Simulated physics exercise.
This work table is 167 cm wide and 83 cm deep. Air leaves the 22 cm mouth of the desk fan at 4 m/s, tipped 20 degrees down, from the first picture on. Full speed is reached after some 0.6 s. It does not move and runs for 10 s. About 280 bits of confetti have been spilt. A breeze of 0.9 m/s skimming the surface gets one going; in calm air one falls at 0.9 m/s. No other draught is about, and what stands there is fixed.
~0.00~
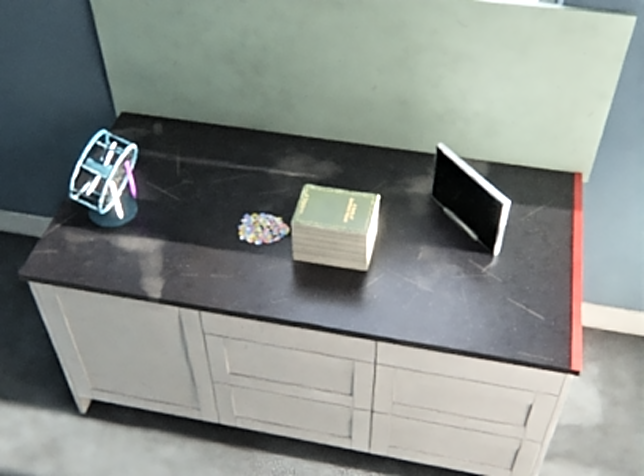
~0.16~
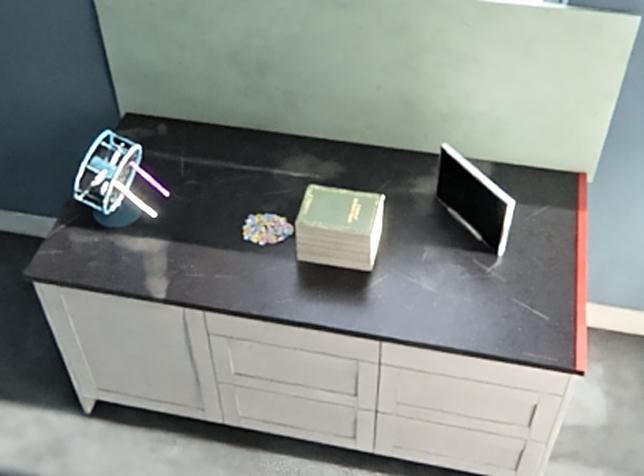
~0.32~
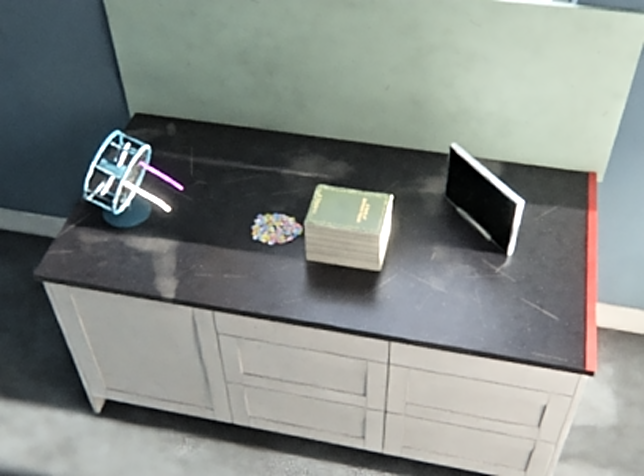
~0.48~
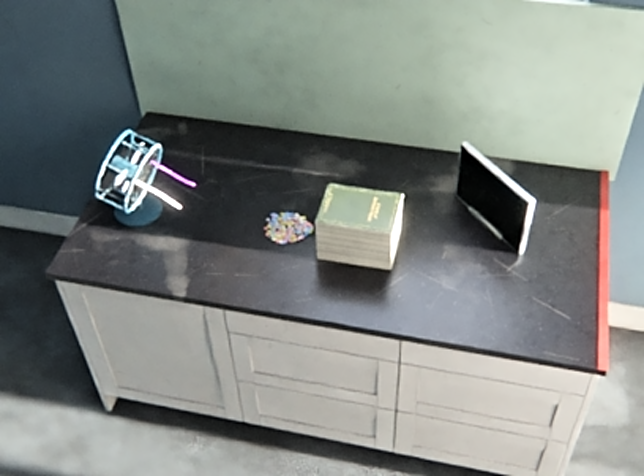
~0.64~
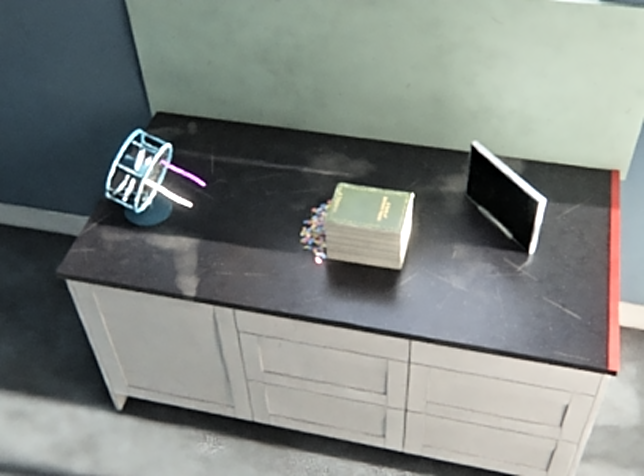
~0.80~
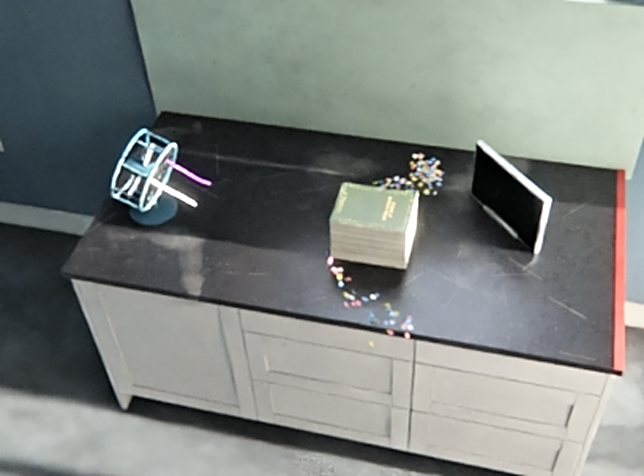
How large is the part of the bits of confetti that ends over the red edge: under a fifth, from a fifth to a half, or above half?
By then above half are over the red edge.
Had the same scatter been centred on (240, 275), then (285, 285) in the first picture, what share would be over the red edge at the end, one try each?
In turn about 0 %, 0 %.
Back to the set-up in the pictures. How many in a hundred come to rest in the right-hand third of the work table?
Some 5 per cent.
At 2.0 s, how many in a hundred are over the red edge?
Some 60 per cent.
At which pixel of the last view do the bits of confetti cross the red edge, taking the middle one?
At about (625, 189).
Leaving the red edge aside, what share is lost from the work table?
Near 30 %.
After 2.0 s, 13 % are on the move or not yet settled, 62 % are over the red edge.
After 3.2 s, 9 % are on the move or not yet settled, 66 % are over the red edge.
After 5.5 s, 5 % are on the move or not yet settled, 68 % are over the red edge.
After 10.0 s, at the end, 69 % are over the red edge.
